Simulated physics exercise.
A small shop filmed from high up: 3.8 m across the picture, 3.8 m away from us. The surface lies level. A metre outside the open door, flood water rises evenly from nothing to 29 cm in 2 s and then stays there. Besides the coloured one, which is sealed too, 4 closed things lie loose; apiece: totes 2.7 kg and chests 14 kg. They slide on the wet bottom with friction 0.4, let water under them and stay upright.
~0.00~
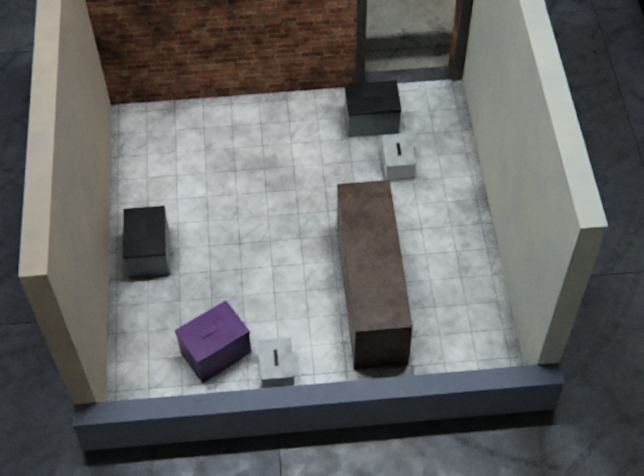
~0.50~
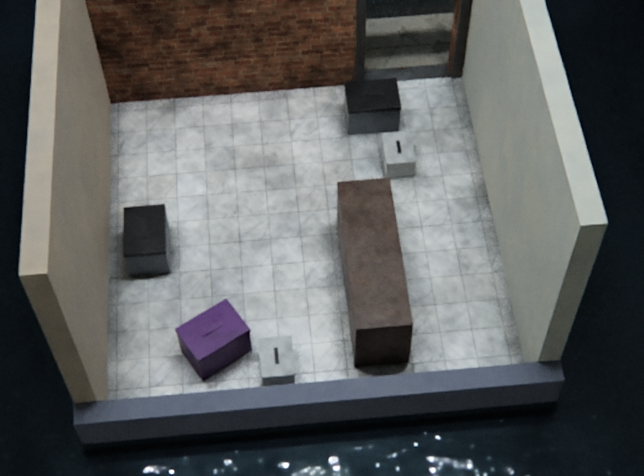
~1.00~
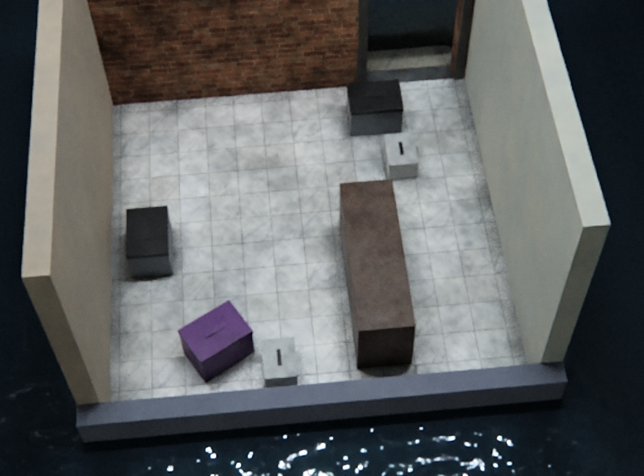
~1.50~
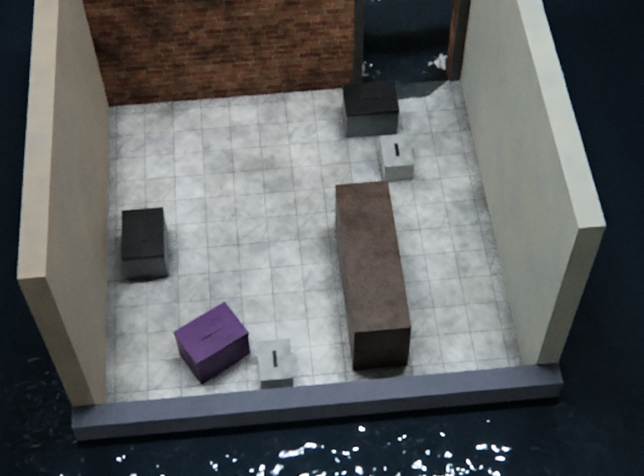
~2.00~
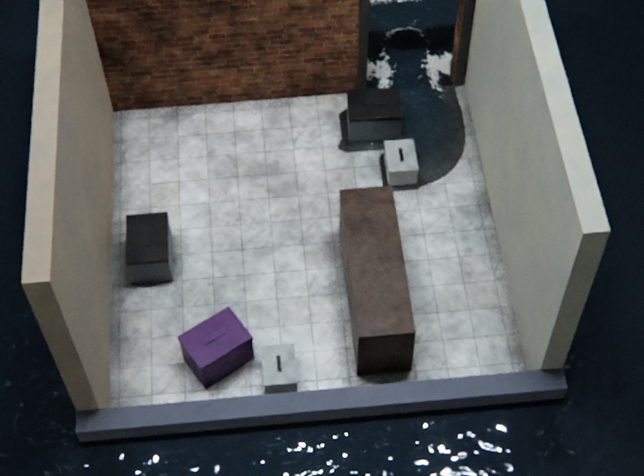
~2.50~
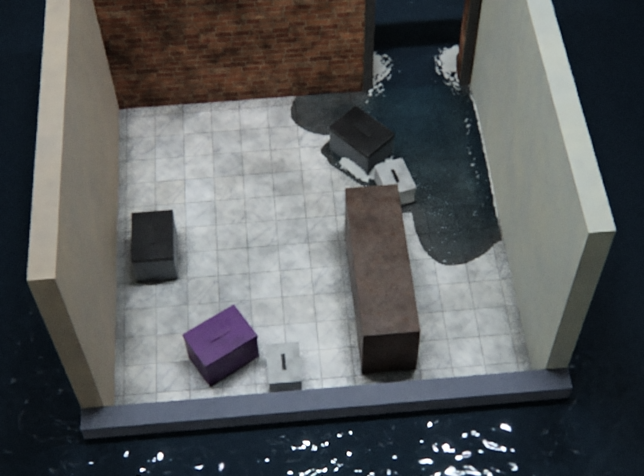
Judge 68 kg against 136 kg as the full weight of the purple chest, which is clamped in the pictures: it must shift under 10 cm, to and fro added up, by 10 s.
For it, the smaller load will do.
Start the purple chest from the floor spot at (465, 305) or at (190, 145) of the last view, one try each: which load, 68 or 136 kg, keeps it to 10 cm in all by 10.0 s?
In that order: Only the larger holds; the smaller is enough.
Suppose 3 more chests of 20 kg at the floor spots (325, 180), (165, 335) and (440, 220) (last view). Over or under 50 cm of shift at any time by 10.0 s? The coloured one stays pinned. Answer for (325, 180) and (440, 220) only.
In that order: More, over.
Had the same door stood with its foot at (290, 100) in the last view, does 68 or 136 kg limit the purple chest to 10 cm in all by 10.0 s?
In that case the smaller load will do.
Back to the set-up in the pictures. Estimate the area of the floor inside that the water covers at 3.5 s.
Some 7.0 m2.
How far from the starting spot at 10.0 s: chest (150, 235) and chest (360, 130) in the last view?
In that order: 150 cm, 150 cm.
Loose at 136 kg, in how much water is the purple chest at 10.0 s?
About 14 cm.
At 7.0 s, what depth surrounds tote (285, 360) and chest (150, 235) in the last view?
About 12 and 5 cm.
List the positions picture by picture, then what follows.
The first frame shows the purple chest at (212, 331), on the bottom; 0.0 m2 under water; 0 of 5 have shifted.
The second frame shows the purple chest at (213, 329), on the bottom; 0.0 m2 under water; 0 of 5 have shifted.
The third frame shows the purple chest at (215, 331) rests on the ground; water covers 0.0 m2; 0 of 5 have shifted.
The fourth frame shows the purple chest at (211, 332), on the bottom; water covers 0.1 m2; 0 of 5 have shifted.
The fifth frame shows the purple chest at (215, 337) rests on the ground; 0.9 m2 under water; 0 of 5 have shifted.
The sixth frame shows the purple chest at (220, 335) rests on the ground; water covers 2.6 m2; 2 of 5 have shifted.
After 3.5 s the purple chest would be 0 cm from its start with 68 kg and 0 cm from its start with 136 kg; 0 cm of water round it then.
After 4.5 s the purple chest would be 0 cm from its start with 68 kg and 0 cm from its start with 136 kg; 2 cm of water round it then.
After 7.0 s the purple chest would be 0 cm from its start with 68 kg and 0 cm from its start with 136 kg; 11 cm of water round it then.
After 10.0 s the purple chest would be 0 cm from its start with 68 kg and 0 cm from its start with 136 kg; 14 cm of water round it then.
